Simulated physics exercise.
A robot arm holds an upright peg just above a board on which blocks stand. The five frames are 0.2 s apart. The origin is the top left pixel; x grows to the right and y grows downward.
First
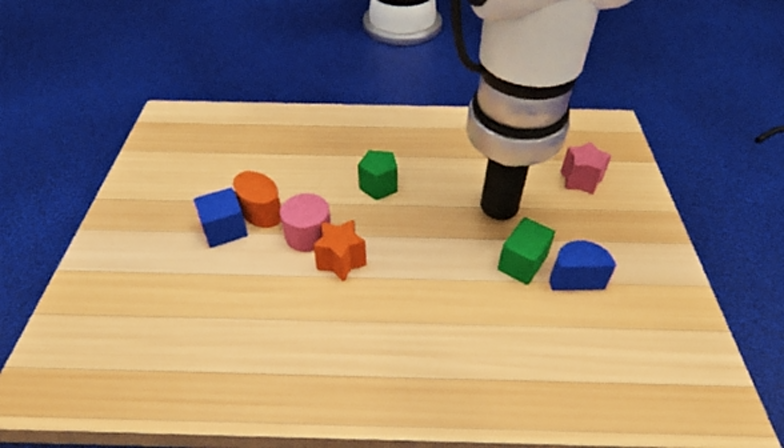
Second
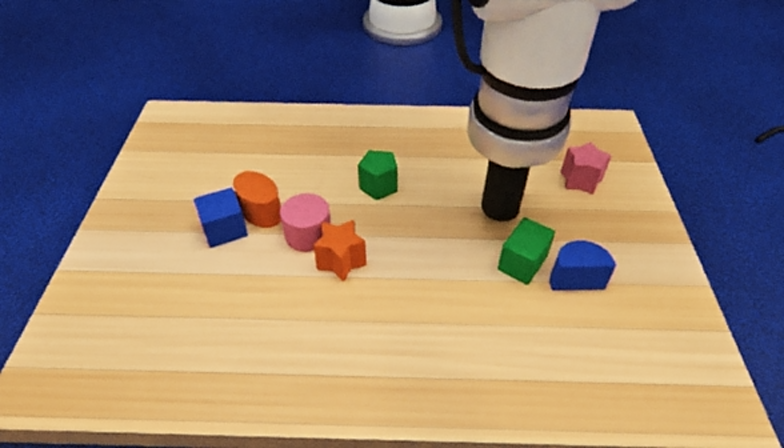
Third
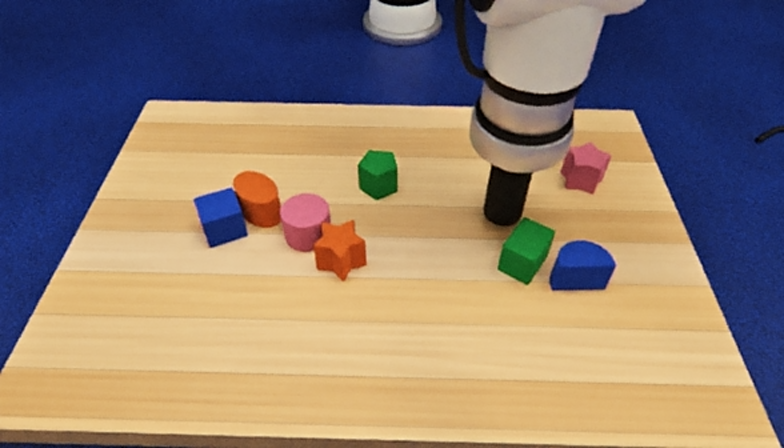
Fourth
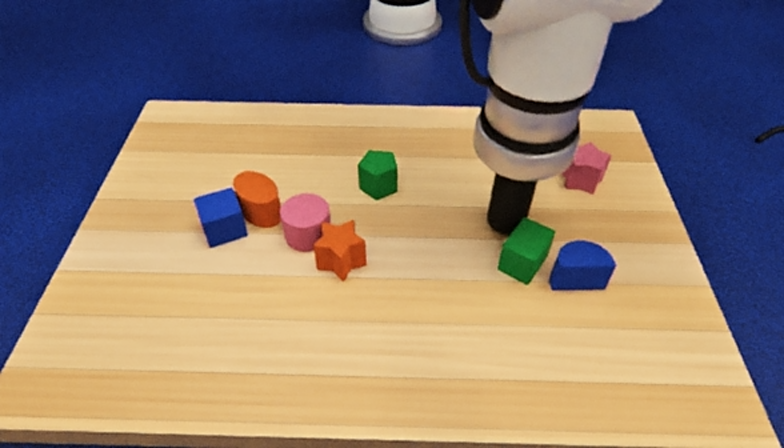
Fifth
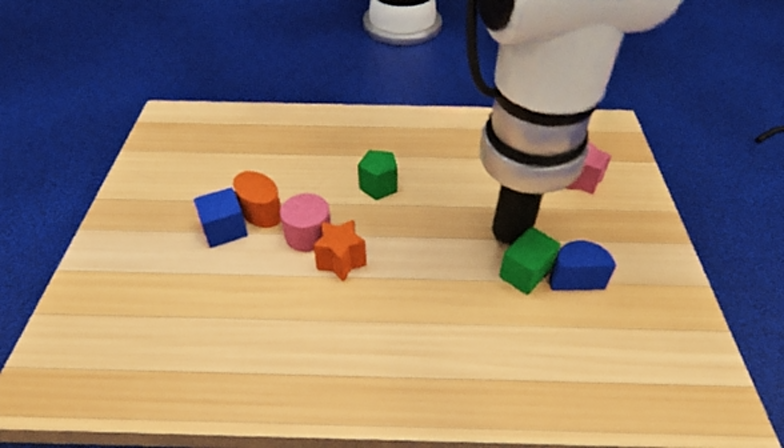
A robot arm moves its black peg slightly forward and nudges the green block a little.
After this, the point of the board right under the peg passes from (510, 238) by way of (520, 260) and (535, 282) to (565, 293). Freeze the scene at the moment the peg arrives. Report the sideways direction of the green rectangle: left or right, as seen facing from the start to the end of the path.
My prediction: Rightwards.
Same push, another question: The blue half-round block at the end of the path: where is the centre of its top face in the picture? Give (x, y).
I'd guess (616, 261).
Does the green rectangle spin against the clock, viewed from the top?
No - that is not the case.
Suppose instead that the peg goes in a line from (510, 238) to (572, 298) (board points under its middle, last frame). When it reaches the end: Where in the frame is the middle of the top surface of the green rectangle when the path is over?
The middle of its top is at (546, 288).
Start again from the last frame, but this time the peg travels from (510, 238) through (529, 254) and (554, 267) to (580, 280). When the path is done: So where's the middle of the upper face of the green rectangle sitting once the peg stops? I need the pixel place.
The middle of its upper face will lie at (547, 273).
On the path given first. Halfway along, peg at (528, 265); green rectangle at (541, 280), turned 35° clockwise; blue half-round block at (591, 261), turned 25° anticlockwise.
At the end, peg at (568, 286); green rectangle at (548, 296), turned 70° clockwise; blue half-round block at (616, 261), turned 55° anticlockwise.
